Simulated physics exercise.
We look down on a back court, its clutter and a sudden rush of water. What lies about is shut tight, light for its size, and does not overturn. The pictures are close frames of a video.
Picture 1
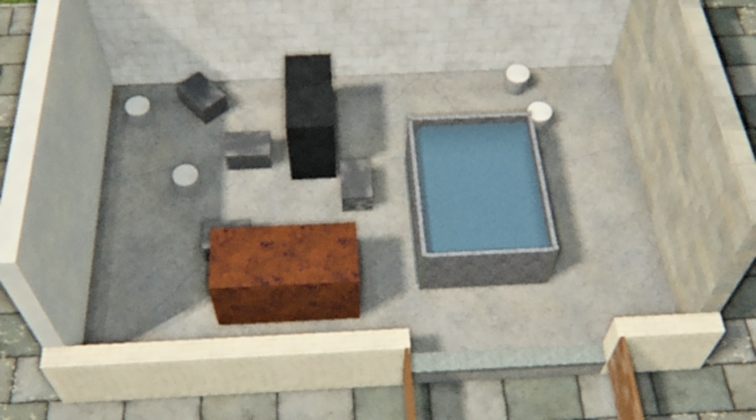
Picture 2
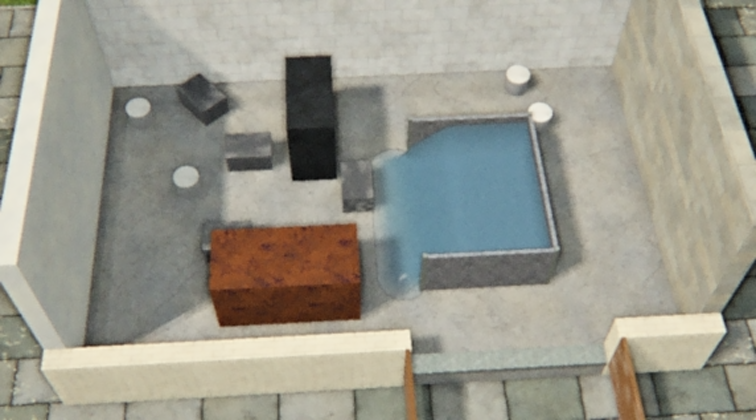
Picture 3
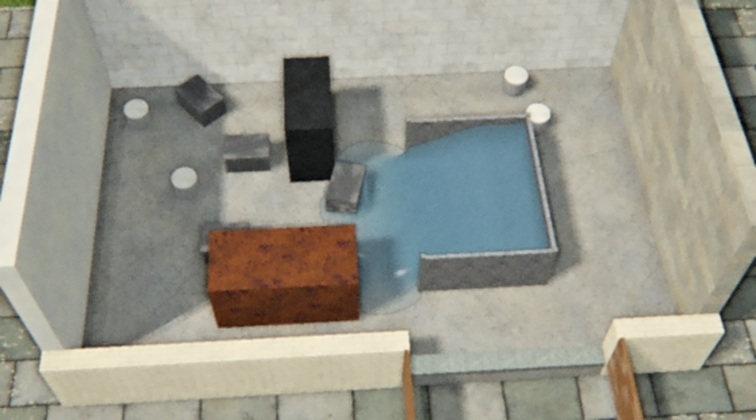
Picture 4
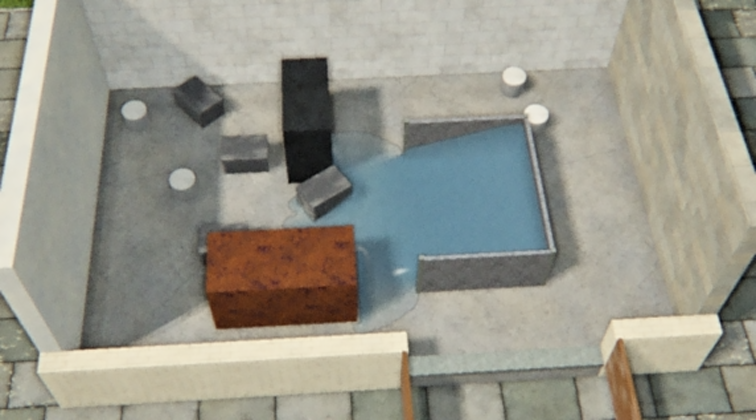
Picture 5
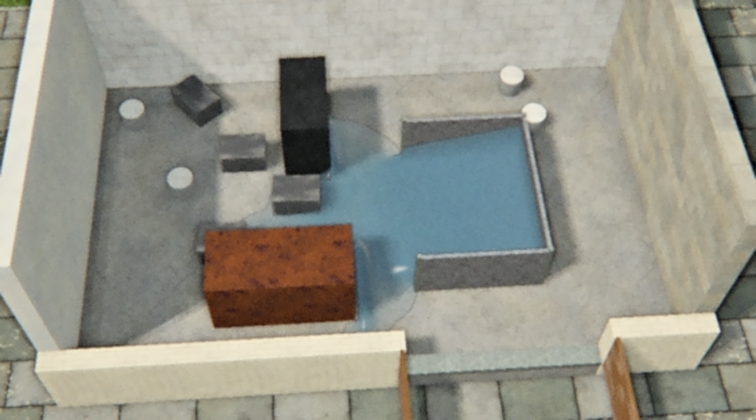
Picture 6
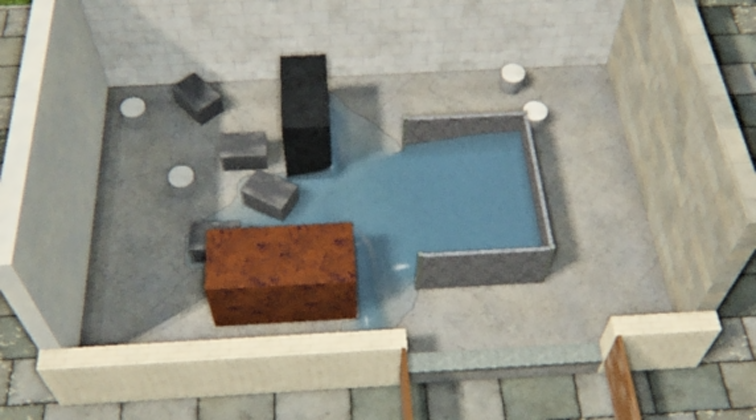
Walled court with a blue pool losing its left side, water spreading left and pushing a grey crate between black and rust-coloured blocks.
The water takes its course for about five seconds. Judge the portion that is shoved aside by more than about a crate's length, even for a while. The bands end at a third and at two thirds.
It is two thirds or above.
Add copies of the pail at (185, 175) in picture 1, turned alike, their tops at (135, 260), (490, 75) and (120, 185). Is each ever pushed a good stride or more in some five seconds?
One after the other: Shifted that much, shifted that much, yes.
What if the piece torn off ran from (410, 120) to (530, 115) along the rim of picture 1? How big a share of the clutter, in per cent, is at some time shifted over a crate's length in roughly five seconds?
About 60 per cent.
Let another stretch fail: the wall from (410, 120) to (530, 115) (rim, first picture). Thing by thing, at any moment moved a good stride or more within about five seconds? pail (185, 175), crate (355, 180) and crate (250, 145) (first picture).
As listed: No, moved that far, not that far.
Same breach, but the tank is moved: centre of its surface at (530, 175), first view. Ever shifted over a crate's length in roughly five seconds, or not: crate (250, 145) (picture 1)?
For that one: Less than that.
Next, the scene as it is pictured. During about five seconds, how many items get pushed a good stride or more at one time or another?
7 of them.
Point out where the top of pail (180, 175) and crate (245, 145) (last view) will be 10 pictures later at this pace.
Near (119, 110) and (244, 113).
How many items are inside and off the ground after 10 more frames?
The number is 3.
A moment on, 2 of 8 are well off their spots; 1 afloat.
Next, 4 of 8 are well off their spots; 3 afloat.
Later, 6 of 8 are well off their spots; 5 afloat.
In the end, 6 of 8 are well off their spots, and 7 have been at some point; 7 afloat.
